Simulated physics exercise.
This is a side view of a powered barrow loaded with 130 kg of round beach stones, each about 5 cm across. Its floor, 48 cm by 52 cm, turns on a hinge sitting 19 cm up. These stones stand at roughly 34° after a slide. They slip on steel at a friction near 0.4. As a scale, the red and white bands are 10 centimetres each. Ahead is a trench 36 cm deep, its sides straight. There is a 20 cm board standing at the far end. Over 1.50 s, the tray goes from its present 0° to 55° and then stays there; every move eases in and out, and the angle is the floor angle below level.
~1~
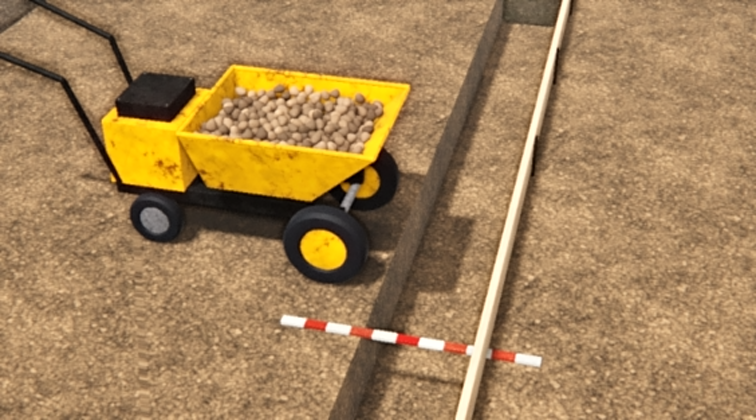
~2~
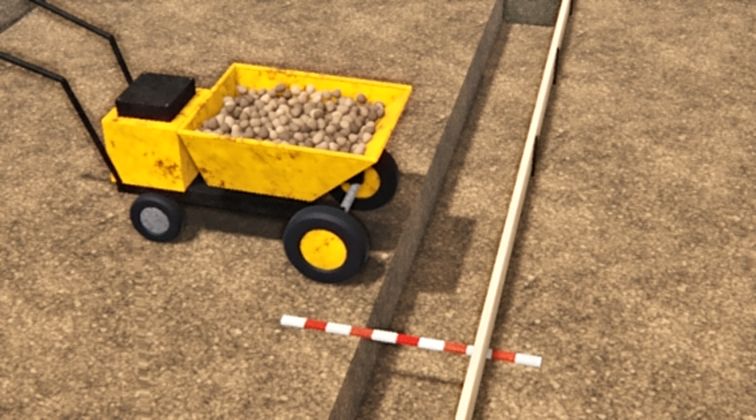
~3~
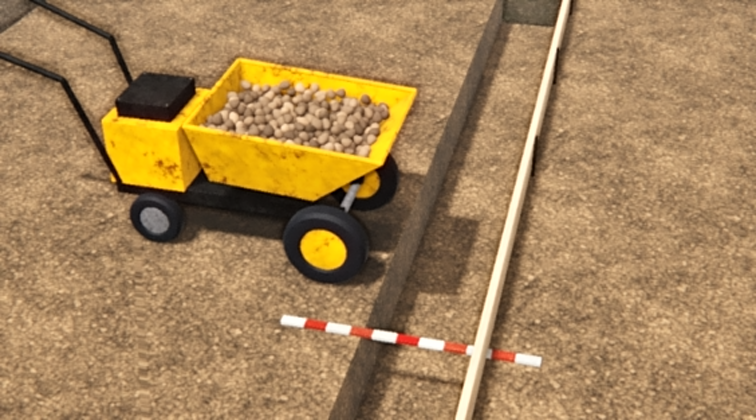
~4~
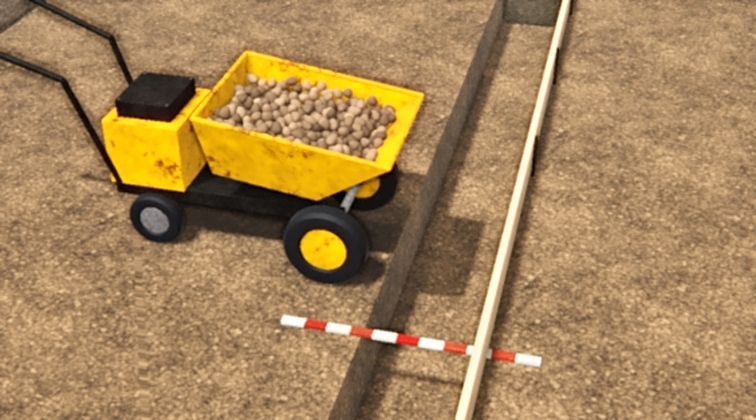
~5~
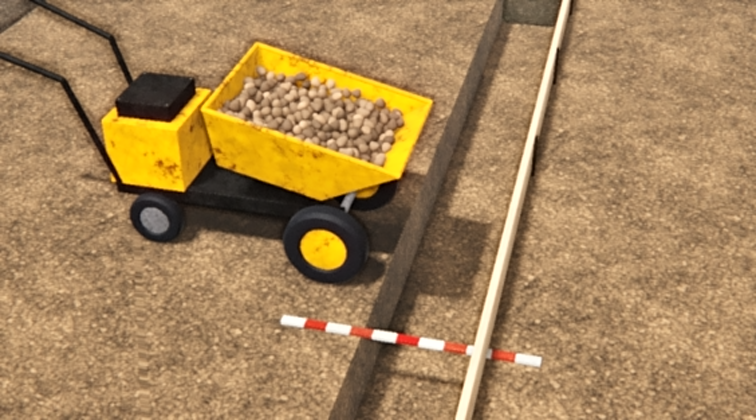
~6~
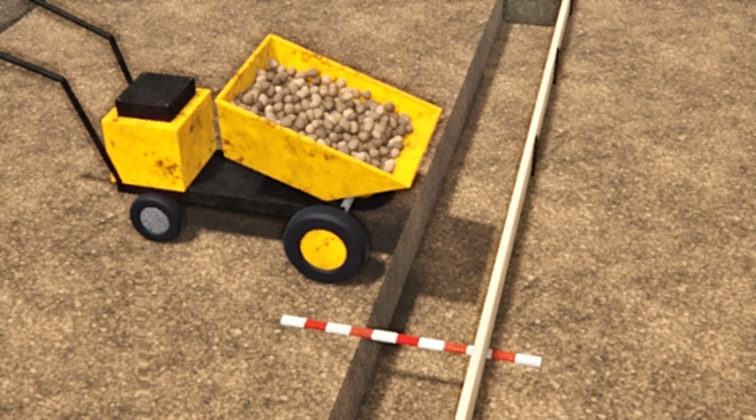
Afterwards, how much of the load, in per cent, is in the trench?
About 88 per cent.
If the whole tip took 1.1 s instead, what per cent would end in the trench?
I'd put it at roughly 85 per cent.
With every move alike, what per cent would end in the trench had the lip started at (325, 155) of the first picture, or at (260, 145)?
Near 100 per cent from the first place, 75 from the second.
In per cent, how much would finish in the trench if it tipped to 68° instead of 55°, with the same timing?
The trench would hold about 90% of it.
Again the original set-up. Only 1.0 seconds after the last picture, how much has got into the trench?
Some 20 per cent.
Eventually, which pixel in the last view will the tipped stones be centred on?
Their middle is at about (471, 308).
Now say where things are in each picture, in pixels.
Lip at (374, 159), floor tilted 0°, highest stones at (335, 113), in the first picture.
Lip at (376, 160), floor tilted 1°, highest stones at (326, 113), in the second picture.
Lip at (381, 164), floor tilted 4°, highest stones at (263, 104), in the third picture.
The tray is at 8°, its lip at (390, 169); the top of the load is at (251, 95), in the fourth picture.
The tray is at 13°, its lip at (399, 176); the top of the load is at (260, 89), in the fifth picture.
Lip at (409, 185), floor tilted 19°, highest stones at (270, 79), in the sixth picture.
Then, 0.5 s after the last picture the floor is at 46°, 100 % in the tray; the foremost stones are at (436, 184).
Then, 1.0 s after the last picture the floor is at 55°, 76 % in the tray, 22 % in the trench, 2 % past the trench; the foremost stones are at (519, 229).
Then, 1.4 s after the last picture the floor is at 55°, 44 % in the tray, 45 % in the trench, 11 % past the trench; the foremost stones are at (600, 277).
Then, 3.3 s after the last picture the floor is at 55°, 0 % in the tray, 88 % in the trench, 12 % past the trench; the foremost stones are at (668, 292).
